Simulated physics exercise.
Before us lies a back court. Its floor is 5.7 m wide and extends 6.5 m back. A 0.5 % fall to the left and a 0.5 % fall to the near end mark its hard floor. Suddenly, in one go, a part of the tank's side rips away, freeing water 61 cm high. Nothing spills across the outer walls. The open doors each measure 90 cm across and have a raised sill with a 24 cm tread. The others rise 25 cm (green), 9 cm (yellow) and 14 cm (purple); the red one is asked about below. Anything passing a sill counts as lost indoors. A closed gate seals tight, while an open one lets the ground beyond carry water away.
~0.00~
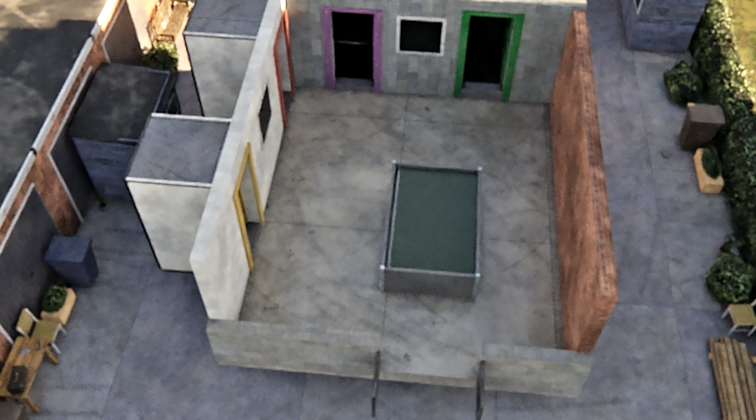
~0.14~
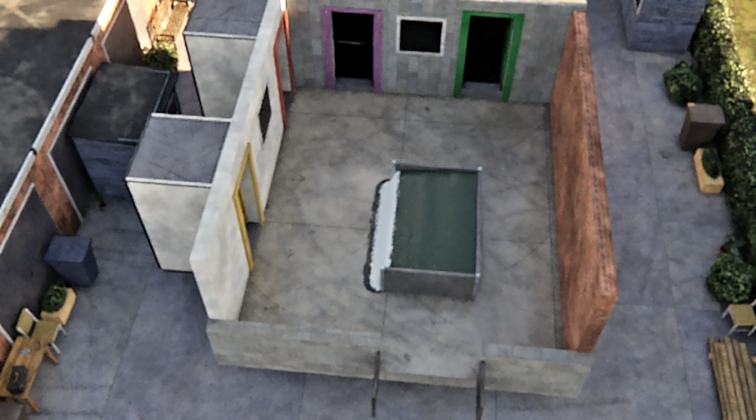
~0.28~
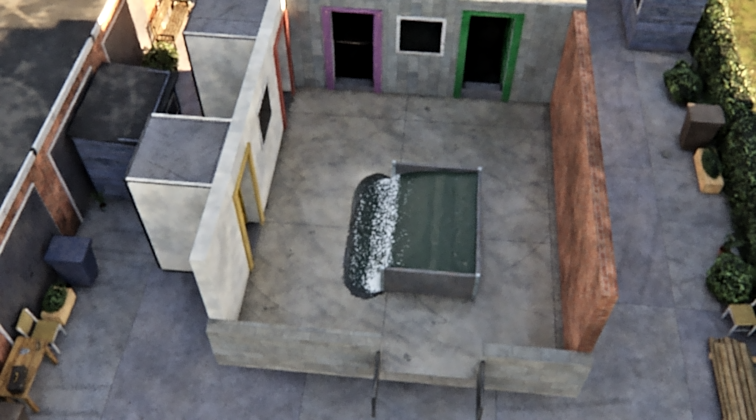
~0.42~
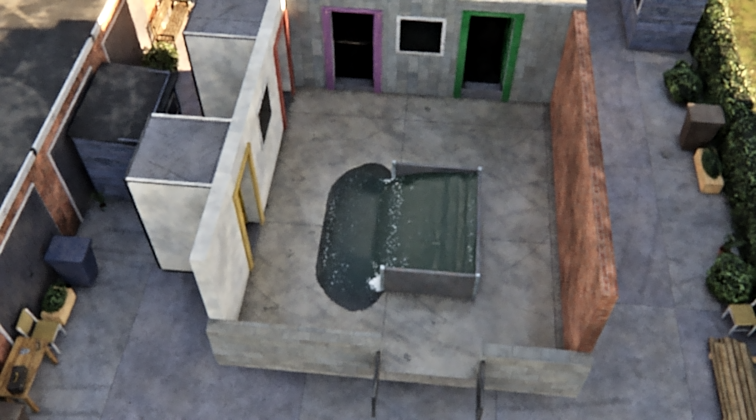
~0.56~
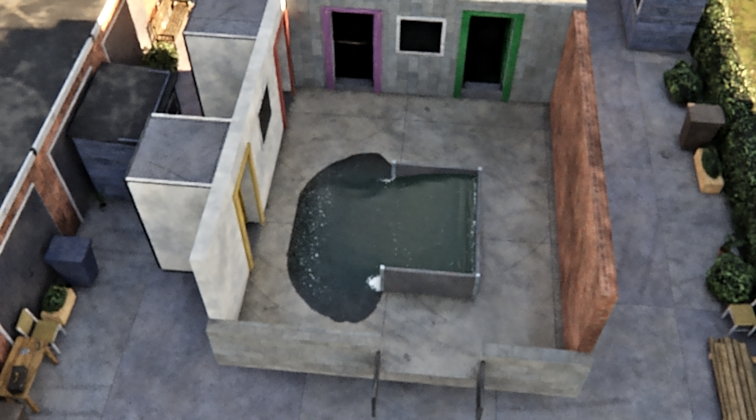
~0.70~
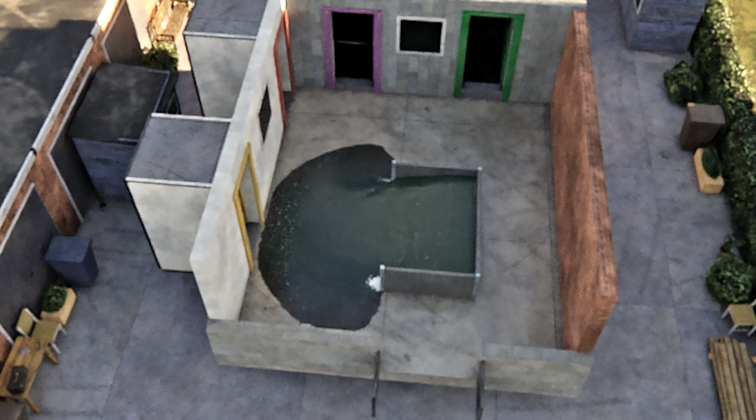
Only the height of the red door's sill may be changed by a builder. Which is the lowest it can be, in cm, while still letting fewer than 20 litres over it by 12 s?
No lower than about 10.5 cm.
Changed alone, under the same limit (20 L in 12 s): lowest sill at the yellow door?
Roughly 32 cm at the yellow door.
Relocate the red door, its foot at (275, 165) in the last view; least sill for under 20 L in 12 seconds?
You'd want it roughly 19 cm high.
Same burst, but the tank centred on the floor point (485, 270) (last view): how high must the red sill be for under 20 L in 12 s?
I'd put it at close to 9.5 cm.
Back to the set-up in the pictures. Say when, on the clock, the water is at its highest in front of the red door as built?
I'd guess close to 5.0 seconds.
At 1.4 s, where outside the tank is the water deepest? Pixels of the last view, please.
(274, 213).
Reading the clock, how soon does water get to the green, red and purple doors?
Green at 3.8 s, red at 1.6 s and purple at 2.6 s.
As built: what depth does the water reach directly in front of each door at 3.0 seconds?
Depths in cm - green: 0, yellow: 22, red: 10, purple: 15.
After 1.4 s water covers 35 % of the floor, deepest (39 cm) near (274, 213); it has not reached the red door.
After 3.0 s water covers 40 % of the floor, deepest (28 cm) near (233, 344); 10 cm at the red door, 0 litres in over its 13 cm sill.
After 12.0 s water covers 100 % of the floor, deepest (12 cm) near (549, 372); 4 cm at the red door, 11 litres in over its 13 cm sill.
At the red door as built, the water arrived by 1.7 s and peaked near 14 cm at 4.8 s.
Run again over the same 12 s with other heights there, 28 litres in over 9.5 cm, 11 litres over 13 cm. The limit of 20 litres is kept from about 10.5 cm up.
